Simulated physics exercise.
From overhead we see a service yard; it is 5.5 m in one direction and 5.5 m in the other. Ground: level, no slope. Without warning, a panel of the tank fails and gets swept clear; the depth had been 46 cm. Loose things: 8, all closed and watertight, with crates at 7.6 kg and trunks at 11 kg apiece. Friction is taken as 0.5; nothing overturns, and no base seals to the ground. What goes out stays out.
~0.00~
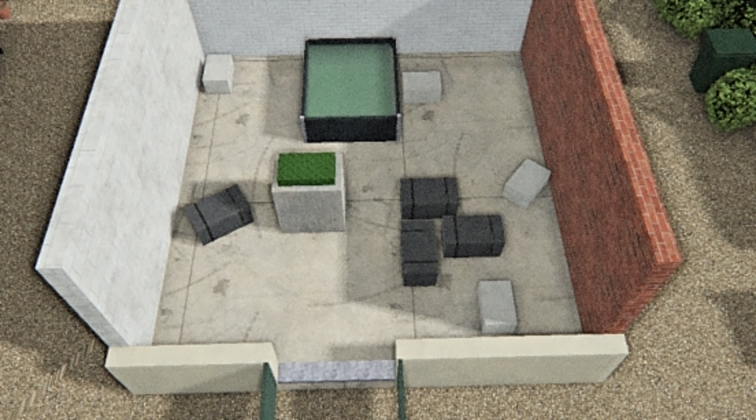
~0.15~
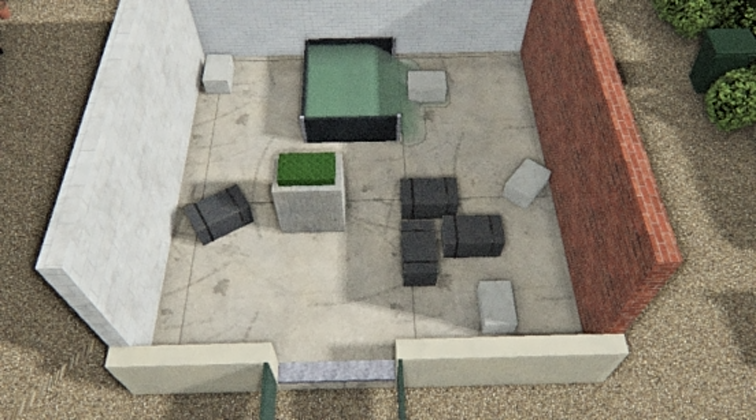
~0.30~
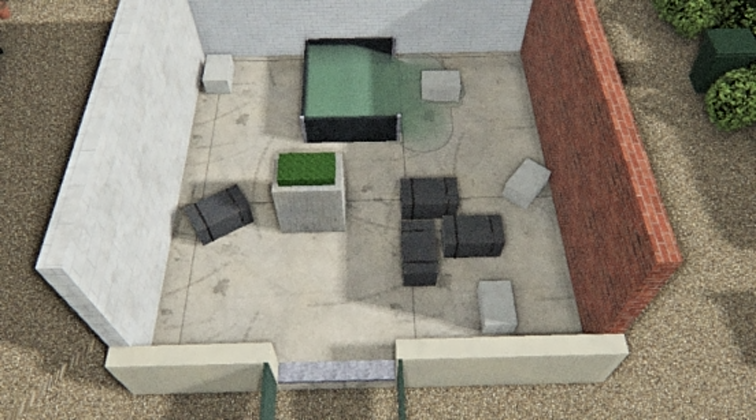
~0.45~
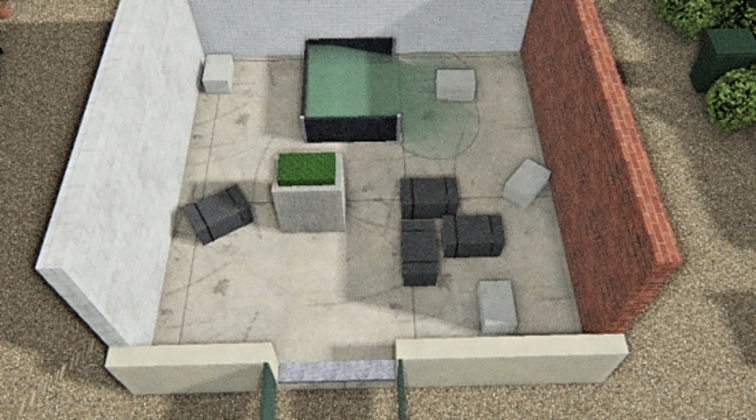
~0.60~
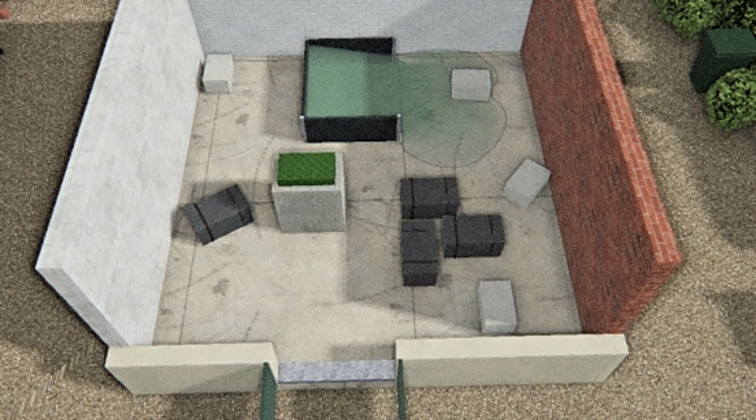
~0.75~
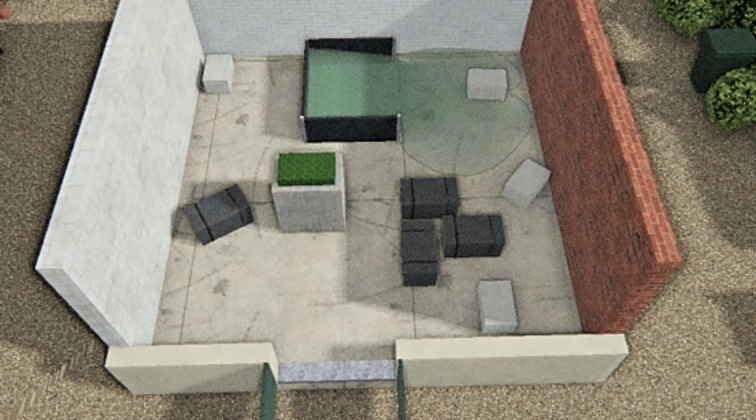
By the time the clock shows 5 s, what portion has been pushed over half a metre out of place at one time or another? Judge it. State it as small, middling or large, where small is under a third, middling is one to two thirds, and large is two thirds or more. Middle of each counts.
Large.
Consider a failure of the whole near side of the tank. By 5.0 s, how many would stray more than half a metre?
Then it comes to 6 of them.
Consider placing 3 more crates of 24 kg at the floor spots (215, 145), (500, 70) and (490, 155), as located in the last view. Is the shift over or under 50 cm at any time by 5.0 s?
Reading them off in order: Not beyond, clears the mark, clears the mark.
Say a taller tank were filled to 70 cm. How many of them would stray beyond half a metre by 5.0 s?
The answer would then be 6.
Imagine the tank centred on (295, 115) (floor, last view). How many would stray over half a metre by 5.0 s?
Count: 4.
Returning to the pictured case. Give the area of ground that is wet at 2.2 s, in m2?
Roughly 10.0 m2 of it is wet.
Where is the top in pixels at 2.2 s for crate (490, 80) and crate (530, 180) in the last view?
Estimated pixels: (516, 80) and (534, 233).
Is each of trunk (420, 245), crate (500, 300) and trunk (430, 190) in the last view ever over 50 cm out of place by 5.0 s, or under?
One by one: Above the line; above the line; above the line.
After 1.1 s 1 of 8 are over 50 cm from their spots; 1 afloat.
After 2.2 s 2 of 8 are over 50 cm from their spots; 1 afloat.
After 3.5 s 2 of 8 are over 50 cm from their spots; 3 afloat.
After 5.0 s 6 of 8 are over 50 cm from their spots, and 6 have been at some point; 5 afloat.
